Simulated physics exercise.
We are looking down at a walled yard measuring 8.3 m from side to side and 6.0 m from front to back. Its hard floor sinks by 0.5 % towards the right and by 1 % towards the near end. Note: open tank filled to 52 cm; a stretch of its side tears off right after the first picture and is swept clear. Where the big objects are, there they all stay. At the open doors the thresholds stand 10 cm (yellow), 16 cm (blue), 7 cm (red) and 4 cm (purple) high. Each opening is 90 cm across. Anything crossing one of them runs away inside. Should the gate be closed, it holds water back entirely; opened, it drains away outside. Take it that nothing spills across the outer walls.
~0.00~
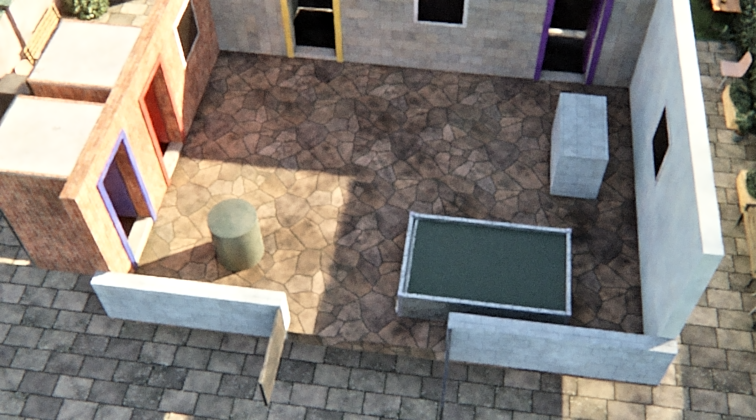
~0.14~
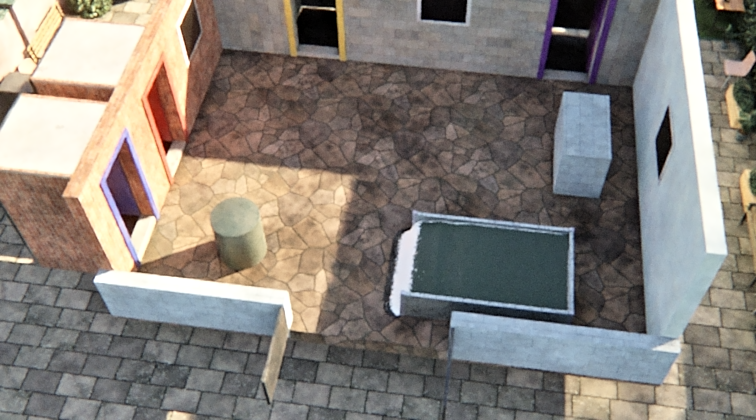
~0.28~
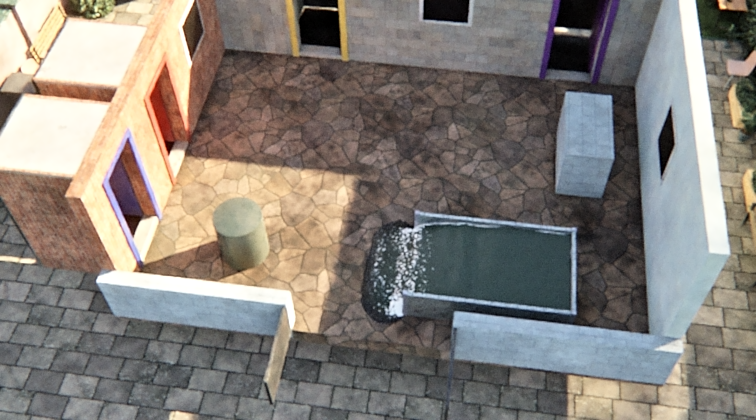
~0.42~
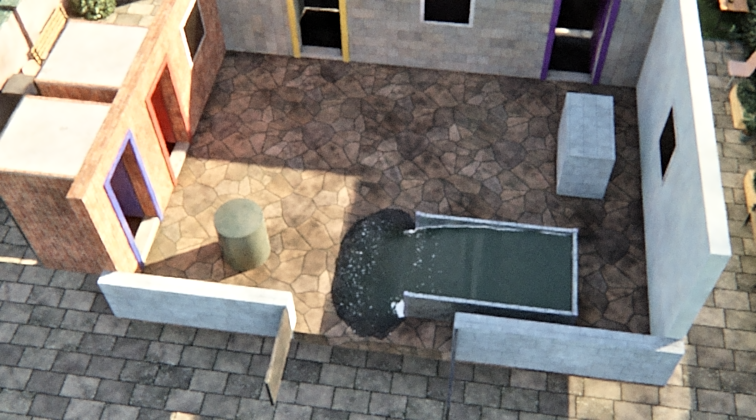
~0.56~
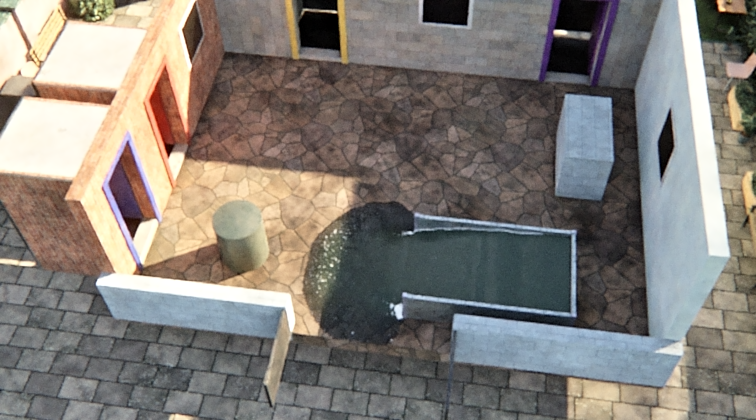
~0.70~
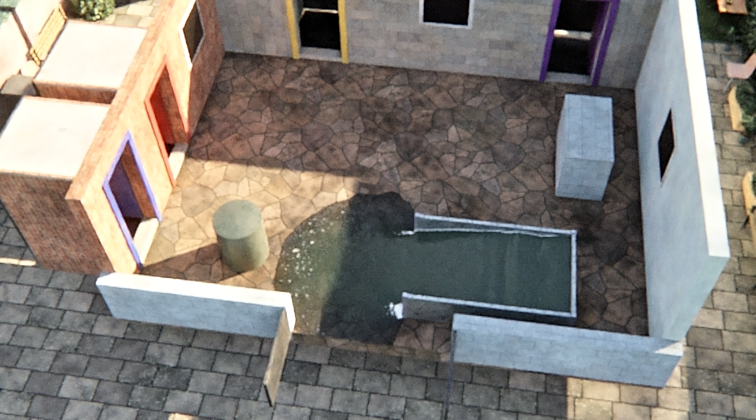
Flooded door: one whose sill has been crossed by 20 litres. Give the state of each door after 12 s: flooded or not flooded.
The yellow door will most likely respect the limit; the blue door will most likely respect the limit; the red door will most likely bust the limit; the purple door will most likely respect the limit.
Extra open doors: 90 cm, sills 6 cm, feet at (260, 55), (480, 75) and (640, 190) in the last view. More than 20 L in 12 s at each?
First doorway gets there, second falls short, third falls short.
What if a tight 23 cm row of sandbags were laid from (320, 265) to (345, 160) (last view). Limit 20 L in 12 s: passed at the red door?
Outcome - red: Pass.
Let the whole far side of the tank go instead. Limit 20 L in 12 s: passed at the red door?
Red: Falls short.
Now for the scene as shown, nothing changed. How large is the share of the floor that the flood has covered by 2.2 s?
30 %.
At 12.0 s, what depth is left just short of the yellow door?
Roughly 2.5 cm deep.
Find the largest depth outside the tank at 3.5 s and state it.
Roughly 24 cm.
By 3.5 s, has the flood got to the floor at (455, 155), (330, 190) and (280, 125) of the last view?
Listed in sequence, the spots are bone dry, drenched and drenched.
After 1.4 s water covers 20 % of the floor and is deepest (23 cm) near (400, 292); yellow door not reached, blue door not reached, red door not reached, purple door not reached.
After 2.2 s water covers 30 % of the floor and is deepest (29 cm) near (131, 298); yellow door not reached, blue door not reached, red door 7 cm at the sill, 0 L in, purple door not reached.
After 3.5 s water covers 40 % of the floor and is deepest (24 cm) near (131, 298); yellow door not reached, blue door 16 cm at the sill, 1 L in, red door 15 cm at the sill, 24 L in, purple door not reached.
After 7.0 s water covers 50 % of the floor and is deepest (12 cm) near (206, 102); yellow door 9 cm at the sill, 0 L in, blue door 7 cm at the sill, 3 L in, red door 8 cm at the sill, 58 L in, purple door not reached.
After 12.0 s water covers 85 % of the floor and is deepest (8 cm) near (525, 243); yellow door 2 cm at the sill, 1 L in, blue door 3 cm at the sill, 3 L in, red door 3 cm at the sill, 59 L in, purple door 2 cm at the sill, 0 L in.
